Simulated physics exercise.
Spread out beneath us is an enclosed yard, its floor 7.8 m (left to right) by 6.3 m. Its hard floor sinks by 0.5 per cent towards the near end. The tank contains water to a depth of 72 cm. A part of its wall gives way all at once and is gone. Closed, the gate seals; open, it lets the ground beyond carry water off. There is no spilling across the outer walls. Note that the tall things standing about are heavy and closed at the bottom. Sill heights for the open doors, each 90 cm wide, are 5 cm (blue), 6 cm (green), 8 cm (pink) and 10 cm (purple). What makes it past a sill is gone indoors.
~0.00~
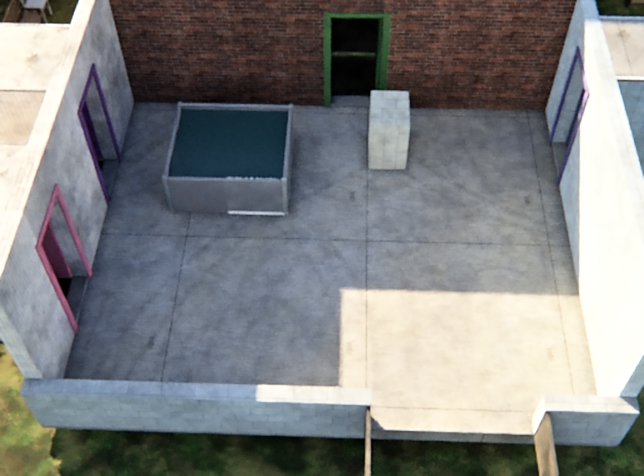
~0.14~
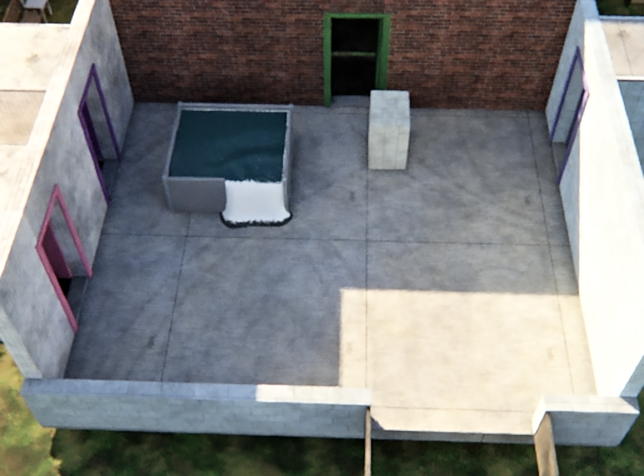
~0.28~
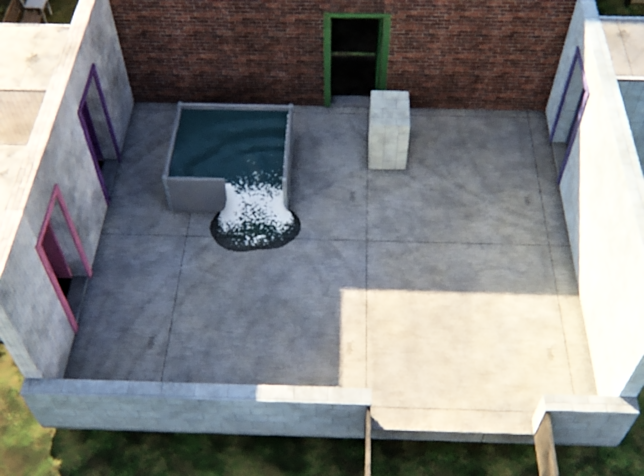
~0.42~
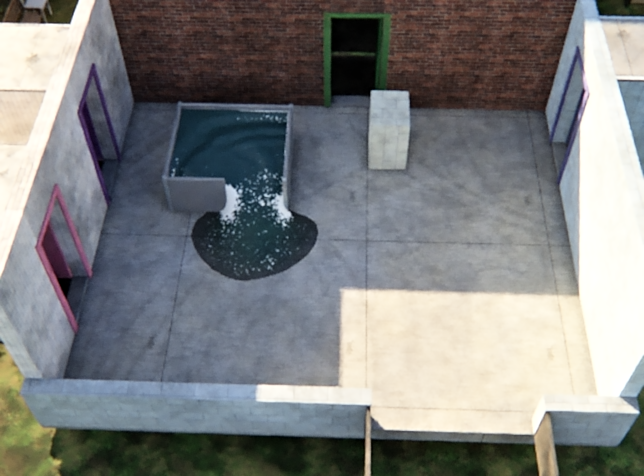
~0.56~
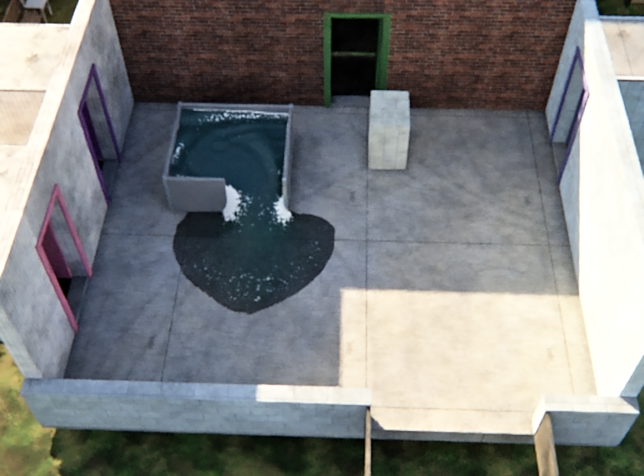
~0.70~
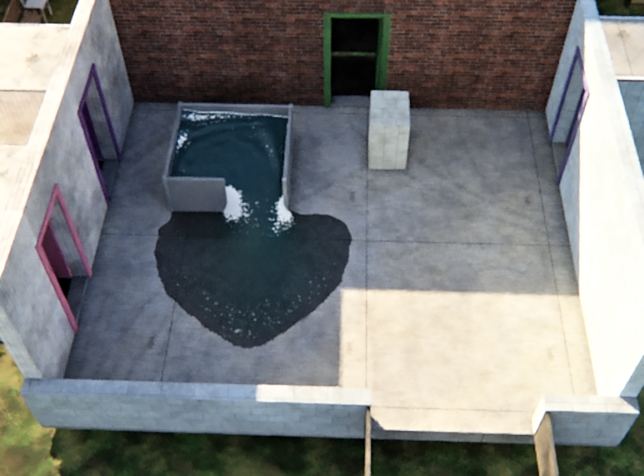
Dark water bursts in white foam through a gap in the near side of a grey, square tank and spreads over the pale concrete floor of a walled yard, seen from high above by a still camera. Behind stand a brick wall with a green-edged doorway and a pale block, with pink and purple doorways at the sides. The dark pool widens steadily toward the viewer while the tank's surface ripples.
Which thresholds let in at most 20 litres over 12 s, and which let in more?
Blue door: Limit unbroken; green door: Limit unbroken; pink door: Limit unbroken; purple door: Limit unbroken.
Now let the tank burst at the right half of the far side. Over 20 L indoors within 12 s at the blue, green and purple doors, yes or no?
Blue exceeds; green exceeds; purple falls short.
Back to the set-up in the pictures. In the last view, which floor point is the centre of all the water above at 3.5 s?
Roughly (251, 279).
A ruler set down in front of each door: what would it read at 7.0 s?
In cm: Blue 1, green 0, pink 7, purple 3.
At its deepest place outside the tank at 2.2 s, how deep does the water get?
It gets to some 31 cm.
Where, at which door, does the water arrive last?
The green door.
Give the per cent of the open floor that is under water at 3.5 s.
Roughly 45 percent.
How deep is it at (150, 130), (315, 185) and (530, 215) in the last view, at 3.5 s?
Spot by spot: Some 0, 0, then 0 cm.
After 1.4 s water covers 30 % of the floor and is deepest (40 cm) near (265, 214); blue door not reached, green door not reached, pink door not reached, purple door not reached.
After 2.2 s water covers 40 % of the floor and is deepest (31 cm) near (58, 403); blue door not reached, green door not reached, pink door 3 cm at the sill, 0 L in, purple door not reached.
After 3.5 s water covers 45 % of the floor and is deepest (22 cm) near (58, 403); blue door not reached, green door not reached, pink door 10 cm at the sill, 0 L in, purple door not reached.
After 7.0 s water covers 70 % of the floor and is deepest (13 cm) near (133, 108); blue door 1 cm at the sill, 0 L in, green door not reached, pink door 7 cm at the sill, 2 L in, purple door 3 cm at the sill, 0 L in.
After 12.0 s water covers 90 % of the floor and is deepest (7 cm) near (124, 187); blue door 2 cm at the sill, 0 L in, green door 3 cm at the sill, 0 L in, pink door 4 cm at the sill, 2 L in, purple door 6 cm at the sill, 0 L in.
